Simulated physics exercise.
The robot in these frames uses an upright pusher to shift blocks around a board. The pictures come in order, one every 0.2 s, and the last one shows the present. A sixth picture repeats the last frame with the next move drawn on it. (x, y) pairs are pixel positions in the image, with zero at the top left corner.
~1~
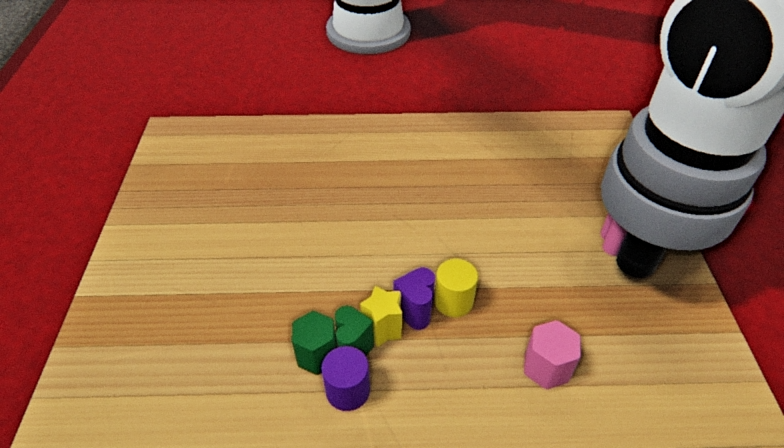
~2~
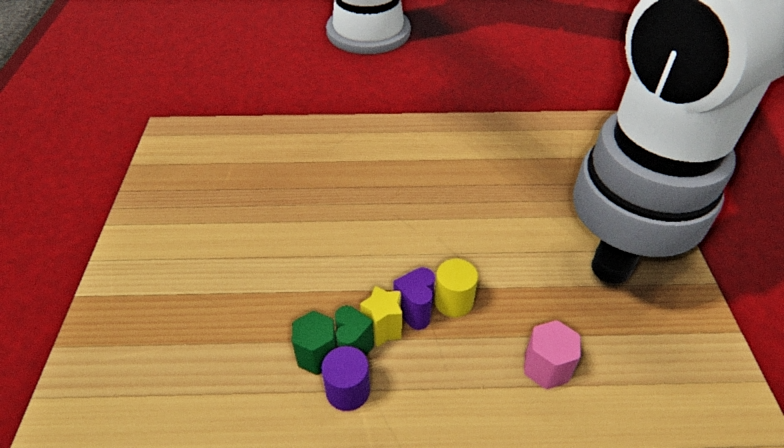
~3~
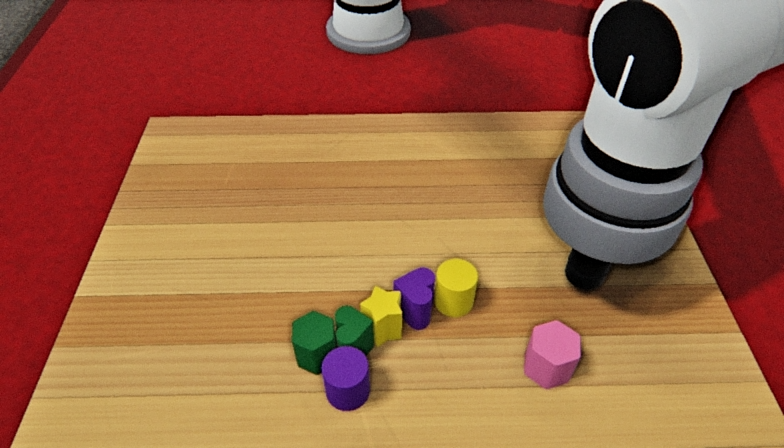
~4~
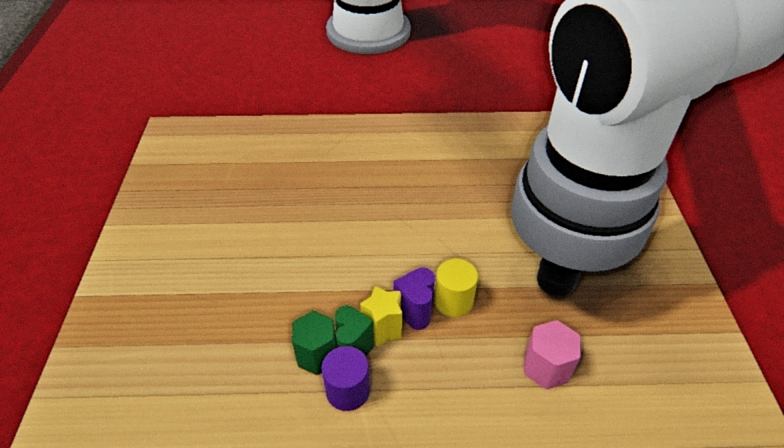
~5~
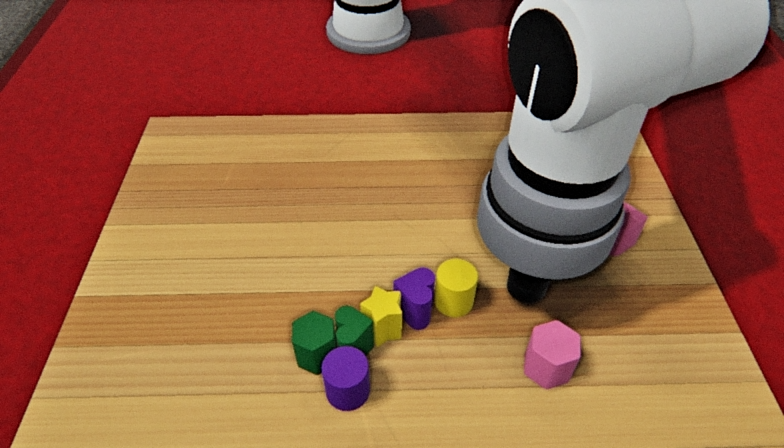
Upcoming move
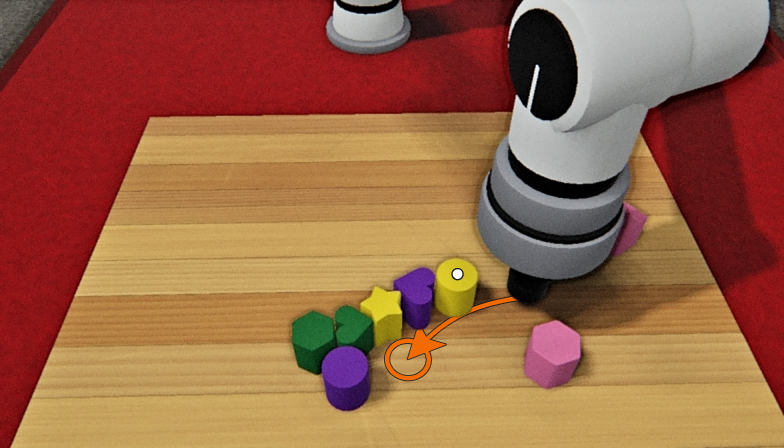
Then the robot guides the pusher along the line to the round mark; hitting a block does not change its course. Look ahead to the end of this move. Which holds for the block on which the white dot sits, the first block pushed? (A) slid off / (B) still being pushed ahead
Option A.
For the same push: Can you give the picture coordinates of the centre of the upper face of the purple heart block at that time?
I'd place it at (392, 278), taking the centre of its top.
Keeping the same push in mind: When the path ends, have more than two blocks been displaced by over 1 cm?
I expect not.
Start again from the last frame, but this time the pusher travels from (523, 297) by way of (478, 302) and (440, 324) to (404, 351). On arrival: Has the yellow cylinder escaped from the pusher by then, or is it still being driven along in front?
Shed along the way.
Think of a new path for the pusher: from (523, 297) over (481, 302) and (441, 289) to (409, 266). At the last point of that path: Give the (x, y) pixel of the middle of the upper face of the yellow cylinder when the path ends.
The middle of its upper face will lie at (372, 244).
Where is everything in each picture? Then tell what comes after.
In the first picture, pusher's lower end at (635, 265); green heart block at (351, 323); yellow star-shaped block at (383, 303); purple heart block at (417, 284); yellow cylinder at (458, 274).
In the second picture, pusher at (610, 270); blocks still.
In the third picture, pusher at (584, 276); blocks still.
In the fourth picture, pusher at (556, 282); blocks still.
In the fifth picture, pusher at (526, 289); green heart block at (351, 323); yellow star-shaped block at (383, 303); purple heart block at (417, 284); yellow cylinder at (458, 274).
Drawn move, from (523, 297) through (480, 307) and (441, 328) to (408, 359); the dot is on the yellow cylinder.
The first path, step by step. One third of the way, pusher at (480, 299); yellow star-shaped block at (380, 305); purple heart block at (409, 282), turned 25° anticlockwise; yellow cylinder at (443, 272).
Two thirds of the way, pusher at (442, 319); yellow star-shaped block at (379, 306); purple heart block at (392, 278), turned 40° anticlockwise; yellow cylinder at (426, 268).
At the end, pusher at (408, 351); green heart block still; yellow star-shaped block at (379, 306); purple heart block at (392, 278), turned 40° anticlockwise; yellow cylinder at (426, 268).
